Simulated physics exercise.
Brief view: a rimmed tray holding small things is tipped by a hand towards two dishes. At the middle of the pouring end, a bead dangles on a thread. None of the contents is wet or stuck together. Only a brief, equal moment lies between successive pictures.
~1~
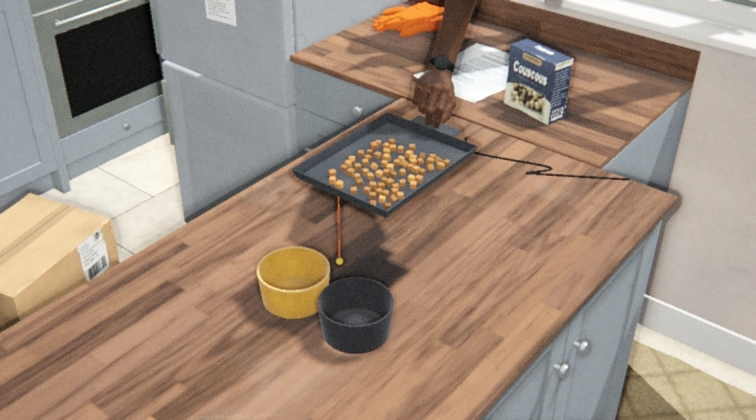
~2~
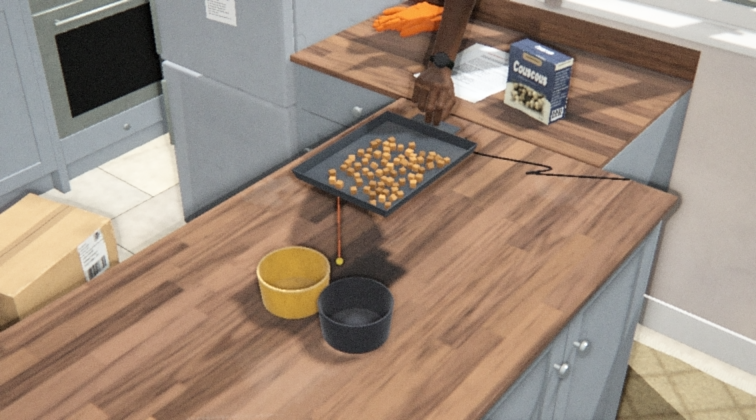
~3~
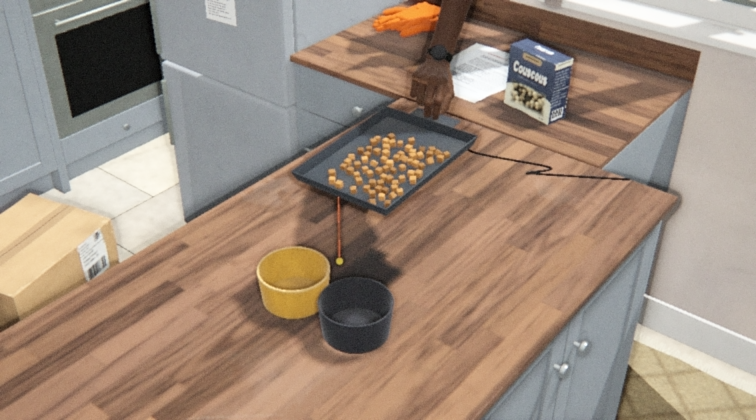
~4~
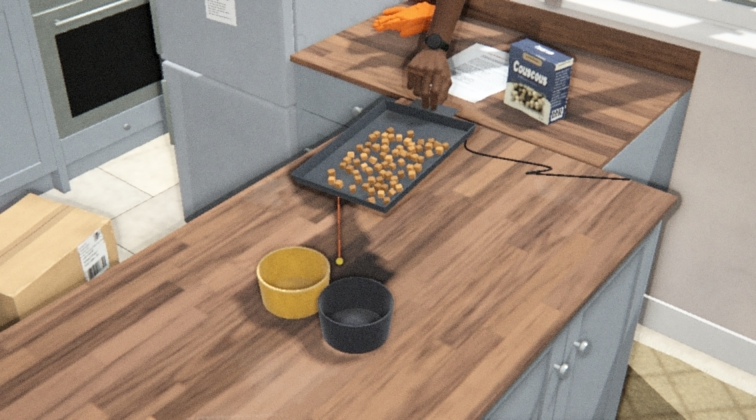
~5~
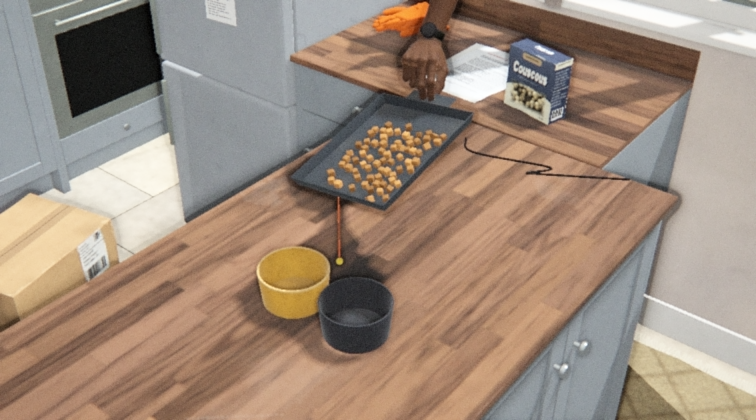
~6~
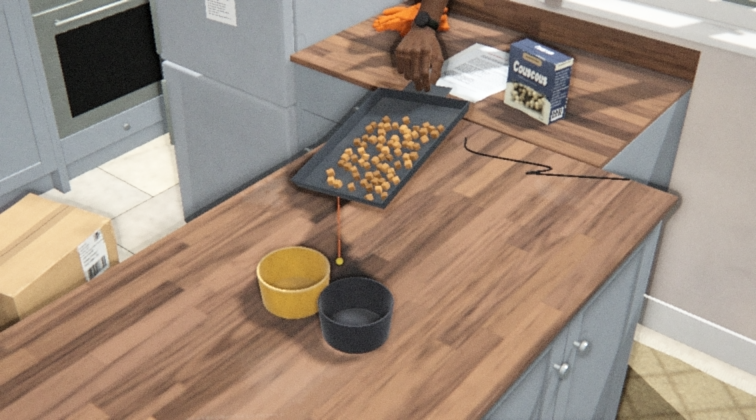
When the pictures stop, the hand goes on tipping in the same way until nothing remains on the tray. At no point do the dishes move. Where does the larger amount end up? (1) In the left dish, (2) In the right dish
1, in the left dish.
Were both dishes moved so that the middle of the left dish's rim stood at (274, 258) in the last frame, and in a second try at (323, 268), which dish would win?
Results - the dish on the left side first, the dish on the left side second.
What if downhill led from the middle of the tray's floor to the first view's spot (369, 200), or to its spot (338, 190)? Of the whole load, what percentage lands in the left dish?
About 0 and 70 per cent.
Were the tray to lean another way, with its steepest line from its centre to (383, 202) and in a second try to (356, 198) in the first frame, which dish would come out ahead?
Try 1: The right-side dish; try 2: The right-side dish.
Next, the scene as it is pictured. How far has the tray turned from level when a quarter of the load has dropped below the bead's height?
About 105 degrees.
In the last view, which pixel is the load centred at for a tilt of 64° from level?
Look close to (321, 177) in the last picture.
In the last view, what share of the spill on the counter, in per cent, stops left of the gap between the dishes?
I'd guess close to 80 %.
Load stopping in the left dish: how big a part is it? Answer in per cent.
Roughly 50 percent.
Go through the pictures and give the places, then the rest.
The first frame shows corners of the pouring end at (296, 168) and (386, 208), level; middle of the load at (386, 173), brown sugar cubes; left dish at (270, 299); right dish at (332, 333); bead on its thread at (340, 261).
The second frame shows corners of the pouring end at (296, 169) and (386, 208), level; middle of the load at (386, 172).
The third frame shows corners of the pouring end at (296, 171) and (385, 206), tipped barely, lowest at the left corner; middle of the load at (385, 169).
The fourth frame shows corners of the pouring end at (295, 173) and (384, 204), tipped a little, lowest at the left corner; middle of the load at (385, 165).
The fifth frame shows corners of the pouring end at (295, 176) and (382, 202), tipped clearly, lowest at the left corner; middle of the load at (383, 161).
The sixth frame shows corners of the pouring end at (295, 178) and (381, 201), tipped clearly, lowest at the left corner; middle of the load at (382, 157), a small part on the move; left dish at (270, 299); right dish at (332, 333).
Soon after the last picture, tray tipped steeply; nearly all on the tray; a small part in the air.
A little later, tray tipped past a quarter turn; about half on the tray; a small part in the left dish; a small part outside both; about a quarter in the air.
Later still, tray tipped past a quarter turn; about half in the left dish; about half outside both.
At rest, tray tipped past a quarter turn; none in the right dish; about half in the left dish; about half outside both.
